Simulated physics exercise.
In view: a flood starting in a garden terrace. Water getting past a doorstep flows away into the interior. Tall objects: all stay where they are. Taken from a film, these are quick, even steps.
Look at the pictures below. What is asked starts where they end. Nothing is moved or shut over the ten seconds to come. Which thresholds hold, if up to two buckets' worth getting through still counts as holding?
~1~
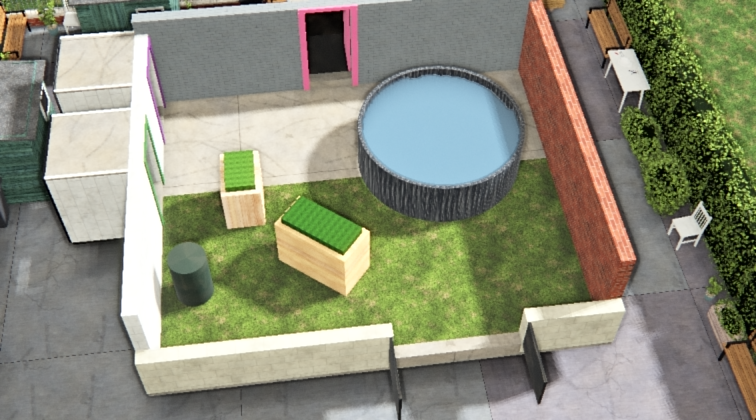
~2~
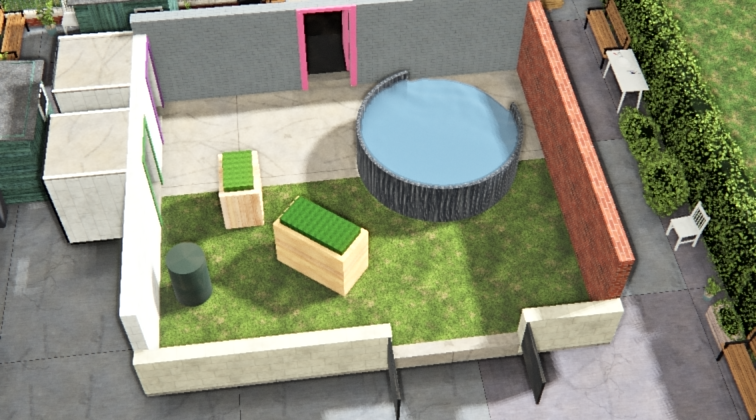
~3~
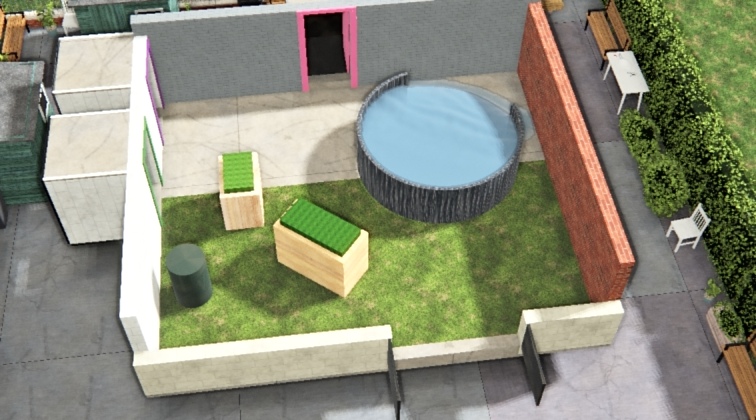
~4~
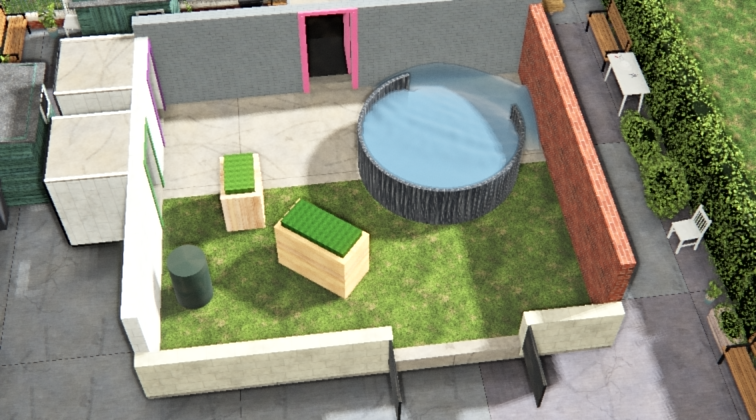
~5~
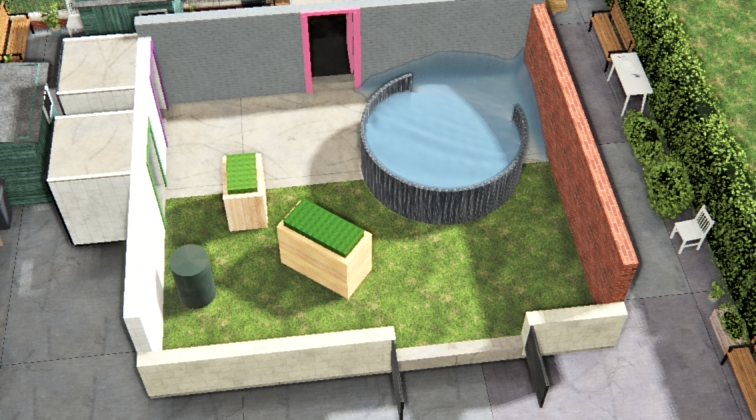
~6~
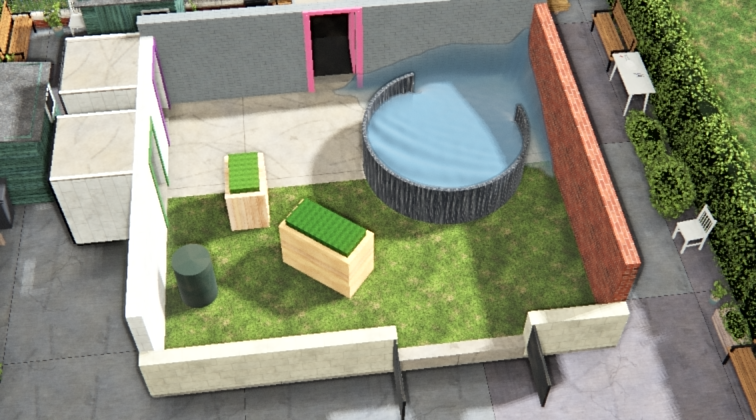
The pink door holds; the green door does not hold; the purple door does not hold.
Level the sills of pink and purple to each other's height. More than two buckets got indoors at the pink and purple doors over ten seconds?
Door log - pink crosses the threshold; purple crosses the threshold.
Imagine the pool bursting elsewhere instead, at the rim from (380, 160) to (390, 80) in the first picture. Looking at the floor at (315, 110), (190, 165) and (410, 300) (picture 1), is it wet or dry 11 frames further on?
Taken one by one: Sodden, then sodden, then unaffected.
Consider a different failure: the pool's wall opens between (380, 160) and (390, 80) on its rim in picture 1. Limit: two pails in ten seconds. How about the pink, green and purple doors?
Pink door: Beyond the mark; green door: Beyond the mark; purple door: Beyond the mark.
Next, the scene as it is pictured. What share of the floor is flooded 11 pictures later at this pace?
I'd say 40 per cent.
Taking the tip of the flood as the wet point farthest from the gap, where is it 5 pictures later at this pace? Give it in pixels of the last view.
My estimate: Roughly (249, 102).
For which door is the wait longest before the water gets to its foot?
That's the green-painted one.
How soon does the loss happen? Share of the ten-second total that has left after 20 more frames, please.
It works out at roughly 20 per cent.
A moment on, water covers 20 % of the floor; the pink door wet at the sill, nothing in, the green door not reached, the purple door not reached.
Next, water covers 40 % of the floor; the pink door wet at the sill, nothing in, the green door not reached, the purple door not reached.
Then, water covers 65 % of the floor; the pink door wet at the sill, nothing in, the green door over two buckets in, the purple door far over two buckets in.
Later, water covers 90 % of the floor; the pink door wet at the sill, nothing in, the green door over two buckets in, the purple door far over two buckets in.
In the end, water covers 100 % of the floor; the pink door wet at the sill, nothing in, the green door over two buckets in, the purple door far over two buckets in.
